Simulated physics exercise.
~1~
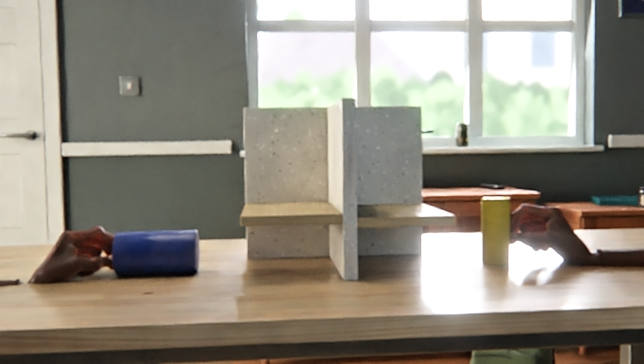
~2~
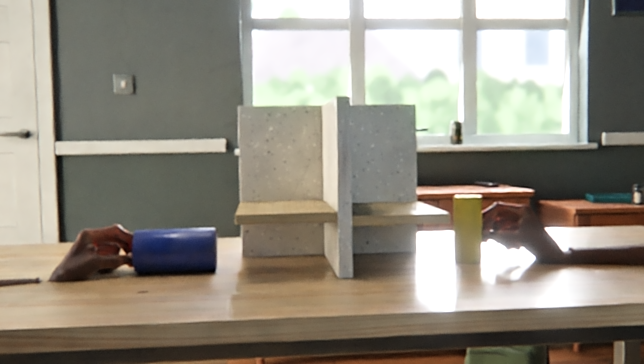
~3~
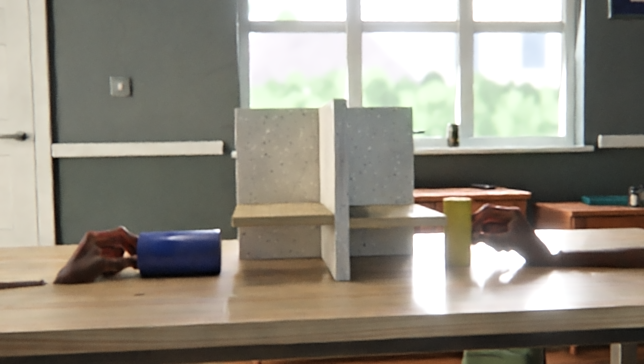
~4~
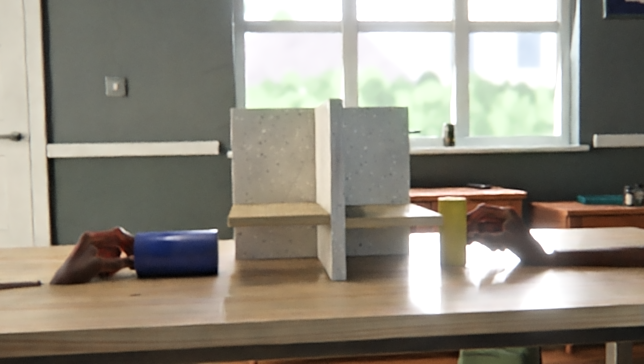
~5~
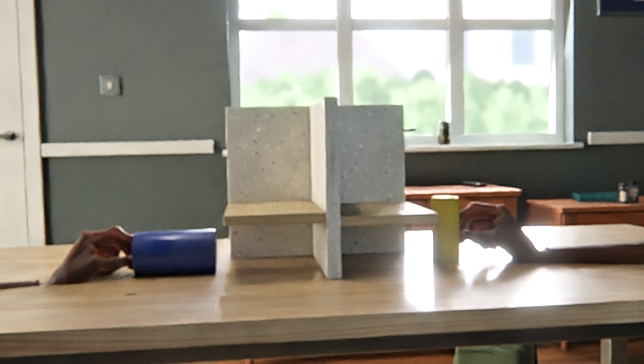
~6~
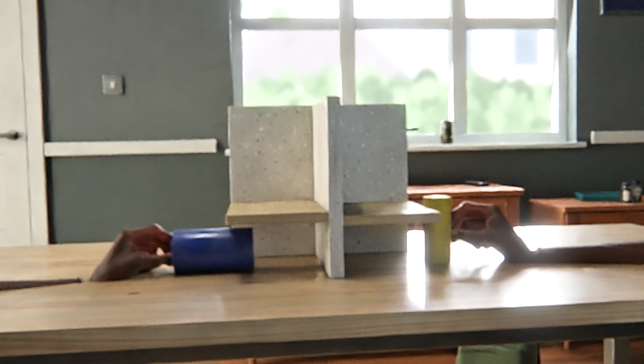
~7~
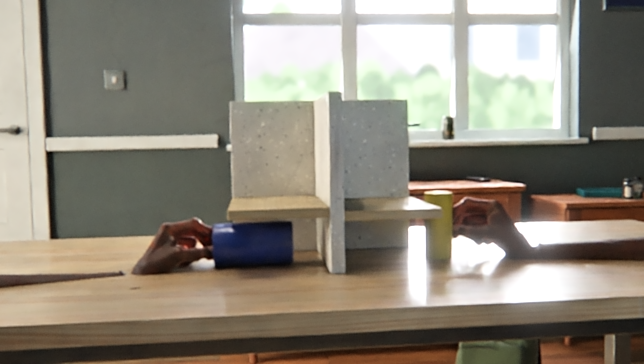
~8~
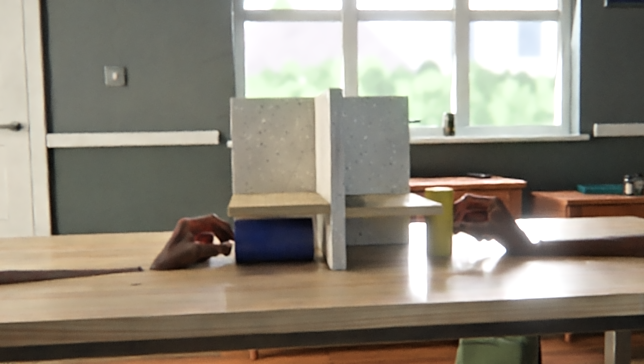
A blue cylinder lying on its side and an upright yellow one are pushed by hands from opposite ends of a wooden table, seen from the front in a slightly swaying view. Between them stands a speckled grey stand with a low shelf on each side of its upright divider, before a bright window and grey wall. Both cylinders move inward, blue from the left and yellow from the right. The yellow one stops against the right shelf's edge, too tall to pass. The blue one slides on beneath the left shelf and ends tucked under it, while the yellow remains outside.
